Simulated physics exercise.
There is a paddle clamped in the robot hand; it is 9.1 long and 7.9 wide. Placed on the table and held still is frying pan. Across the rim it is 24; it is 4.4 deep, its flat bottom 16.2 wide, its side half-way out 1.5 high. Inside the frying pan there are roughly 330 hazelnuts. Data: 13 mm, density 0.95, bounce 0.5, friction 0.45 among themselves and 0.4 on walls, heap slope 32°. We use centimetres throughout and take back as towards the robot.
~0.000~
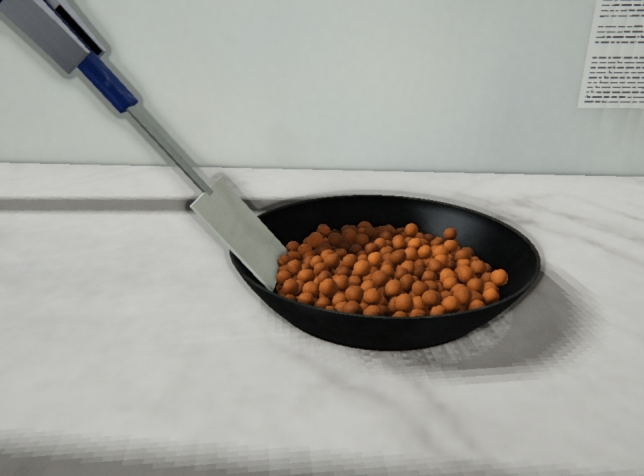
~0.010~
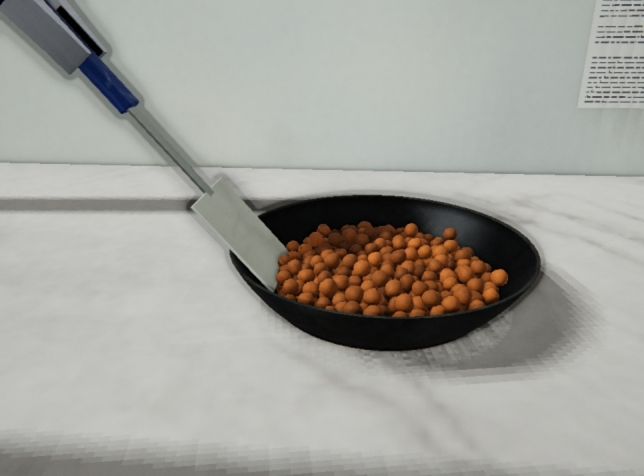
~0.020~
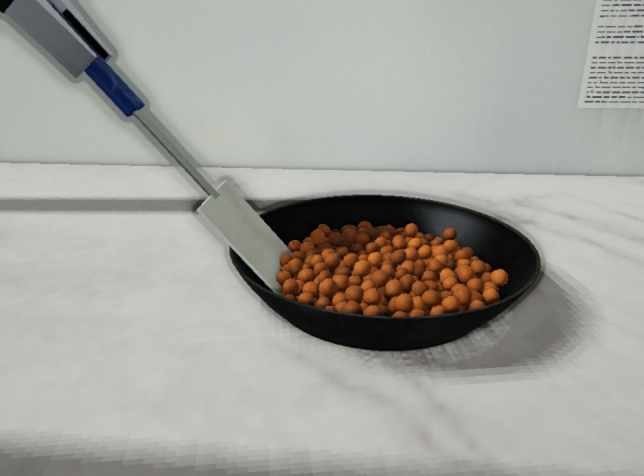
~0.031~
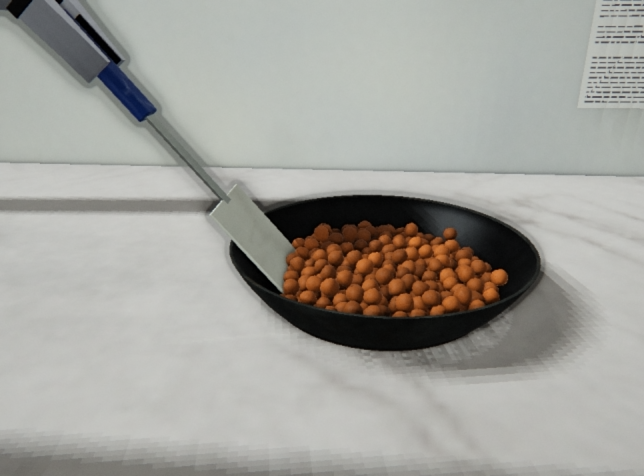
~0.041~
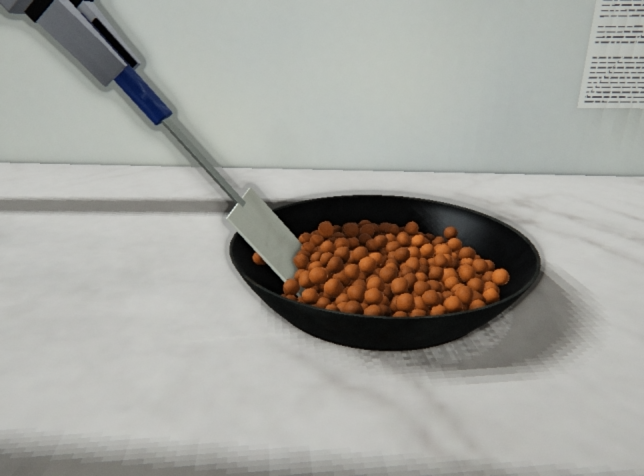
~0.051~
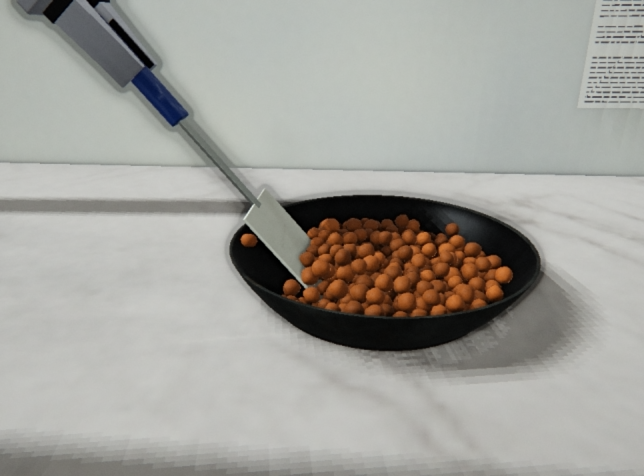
On a pale marble-patterned tabletop, a robot-held paddle rests at the left inside edge of a black frying pan of brown hazelnuts, then slides slowly right, pushing the nearest nuts into the heap while a few slip behind it.
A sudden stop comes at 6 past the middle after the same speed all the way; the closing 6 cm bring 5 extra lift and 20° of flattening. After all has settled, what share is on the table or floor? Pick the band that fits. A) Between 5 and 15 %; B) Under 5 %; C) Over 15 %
Over 15 %.
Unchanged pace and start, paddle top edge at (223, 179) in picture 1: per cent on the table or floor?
I'd estimate close to 20 per cent.
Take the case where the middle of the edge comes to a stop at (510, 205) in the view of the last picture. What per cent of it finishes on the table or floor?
Roughly 40 per cent, I'd say.
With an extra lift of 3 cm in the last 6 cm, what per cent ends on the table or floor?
It comes to near 25 percent.
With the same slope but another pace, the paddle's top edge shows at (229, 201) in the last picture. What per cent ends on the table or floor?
Share: Roughly 10 %.
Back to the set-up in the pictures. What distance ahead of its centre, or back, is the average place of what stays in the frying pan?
Ahead, by about 3.5 cm.
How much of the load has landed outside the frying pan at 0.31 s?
Some 10 per cent of the load.
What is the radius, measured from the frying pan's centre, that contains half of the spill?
The answer is around 56 cm.
By 0.08 s, sloping 50°, highest piece 8 above the table; 326 in the frying pan, 1 on the blade or in flight.
By 0.10 s, sloping 44°, highest piece 11 above the table; 326 in the frying pan, 1 on the blade or in flight.
By 0.31 s, sloping 30°, highest piece 11 above the table; 249 in the frying pan, 27 on the table or floor, 51 on the blade or in flight.
By 1.36 s, sloping 30°, highest piece 5 above the table; 249 in the frying pan, 78 on the table or floor.
Final count, 249 in the frying pan, 78 on the table or floor. That is 24 % on the table or floor.
